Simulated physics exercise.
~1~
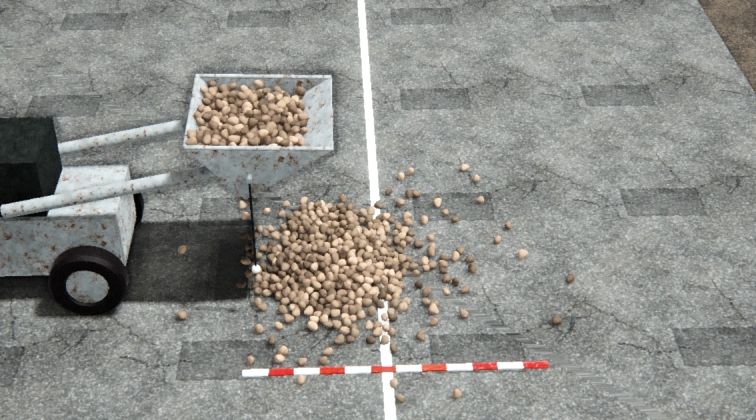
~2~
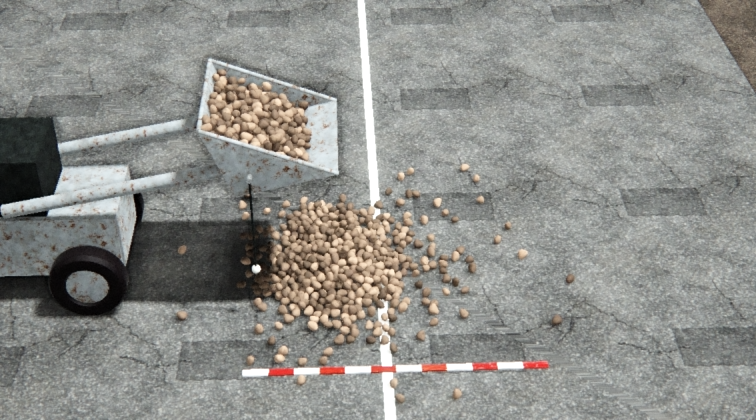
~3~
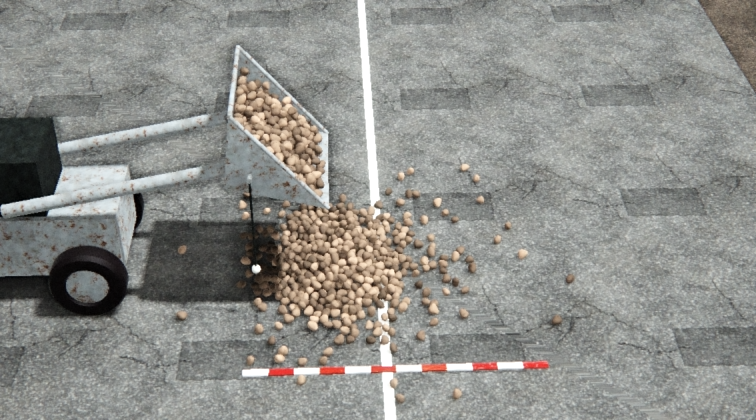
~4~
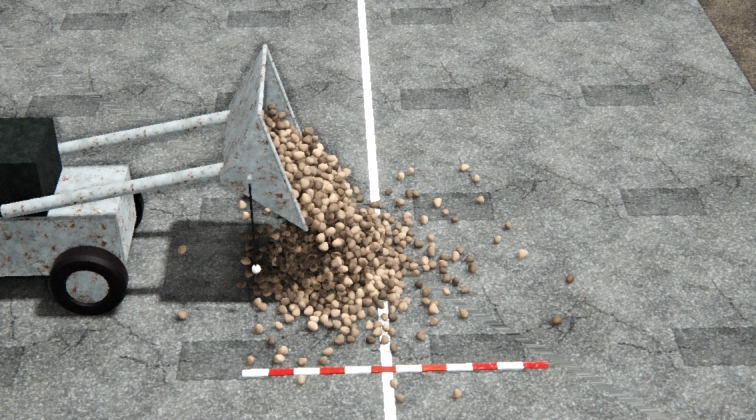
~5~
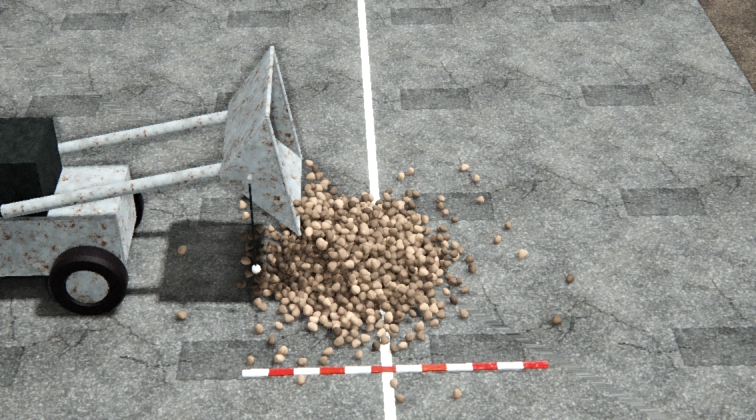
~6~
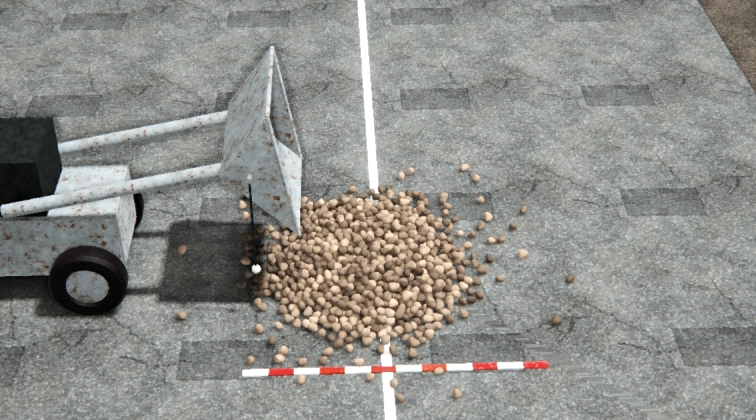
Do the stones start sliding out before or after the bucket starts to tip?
They start sliding out after it. The bucket is already tipping before the stones begin to pour onto the pile.
A loader's bucket tips and empties onto a stone pile, which spreads further past the line.
